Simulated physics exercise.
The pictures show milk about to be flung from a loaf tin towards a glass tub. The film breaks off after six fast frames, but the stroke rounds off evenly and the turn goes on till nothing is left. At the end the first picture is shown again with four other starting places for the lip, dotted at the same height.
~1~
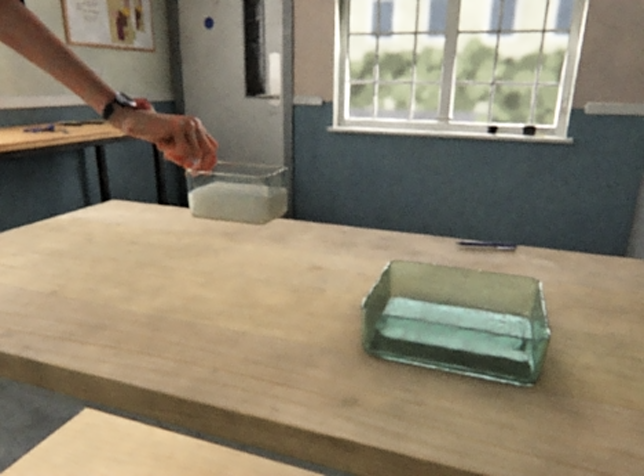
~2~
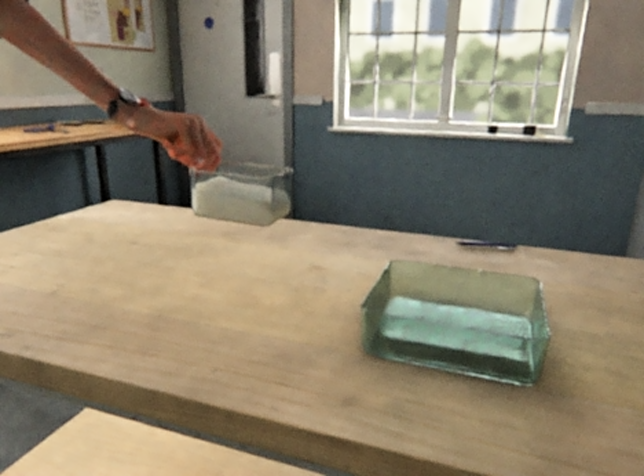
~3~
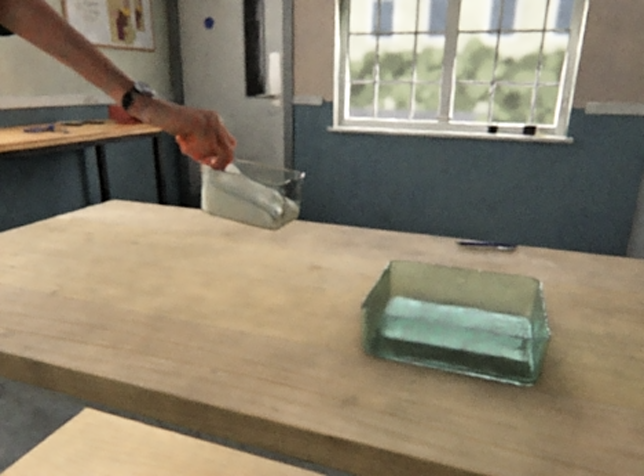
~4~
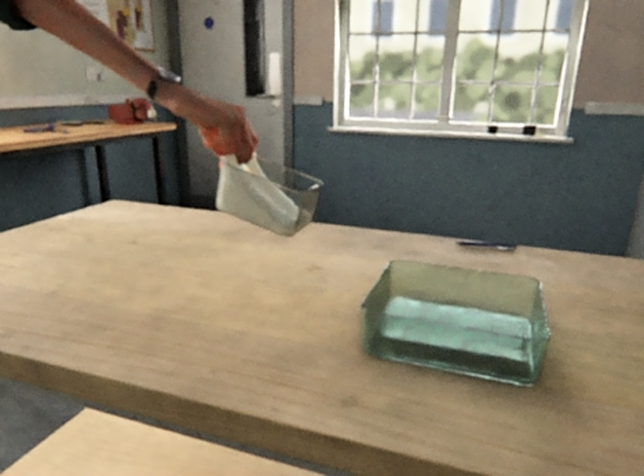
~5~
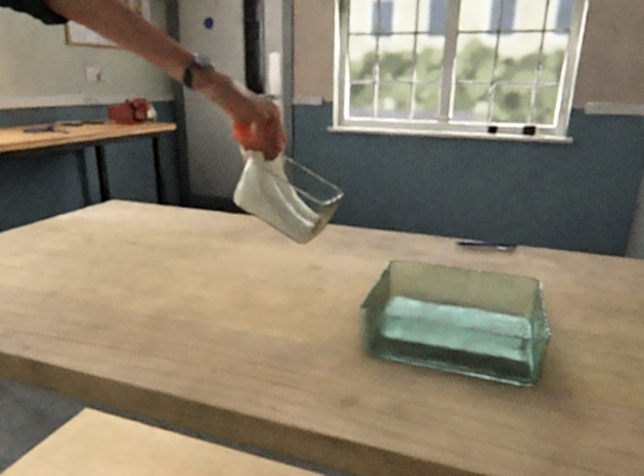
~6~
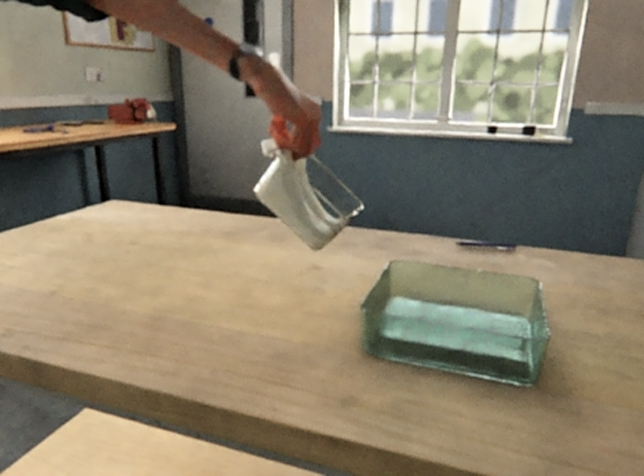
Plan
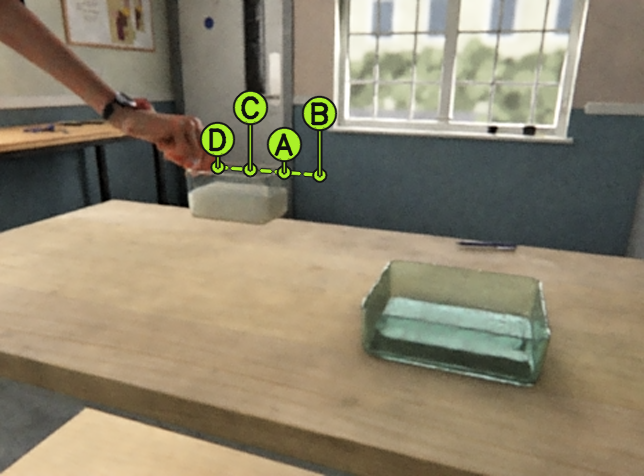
A hand carried a clear, straight-sided container of milk rightward over a wooden table towards a greenish glass tub, first holding it level, then tilting it more and more steeply as milk came over the rim.
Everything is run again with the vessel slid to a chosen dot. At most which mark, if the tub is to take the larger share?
It is C.
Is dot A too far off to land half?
No, not at all.
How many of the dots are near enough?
Three.
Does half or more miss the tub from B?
No.
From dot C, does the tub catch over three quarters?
No, it does not.
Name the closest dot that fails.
That is dot D.
On the marked copy, A at (284, 172); B at (319, 175); C at (250, 169); D at (217, 167).
If A is chosen, about 82 % lands in the tub, 7 % falls short and 11 % goes beside or beyond.
If B is chosen, about 70 % lands in the tub, 4 % falls short and 26 % goes beside or beyond.
If C is chosen, about 62 % lands in the tub, 26 % falls short and 12 % goes beside or beyond.
If D is chosen, about 34 % lands in the tub, 55 % falls short and 11 % goes beside or beyond.
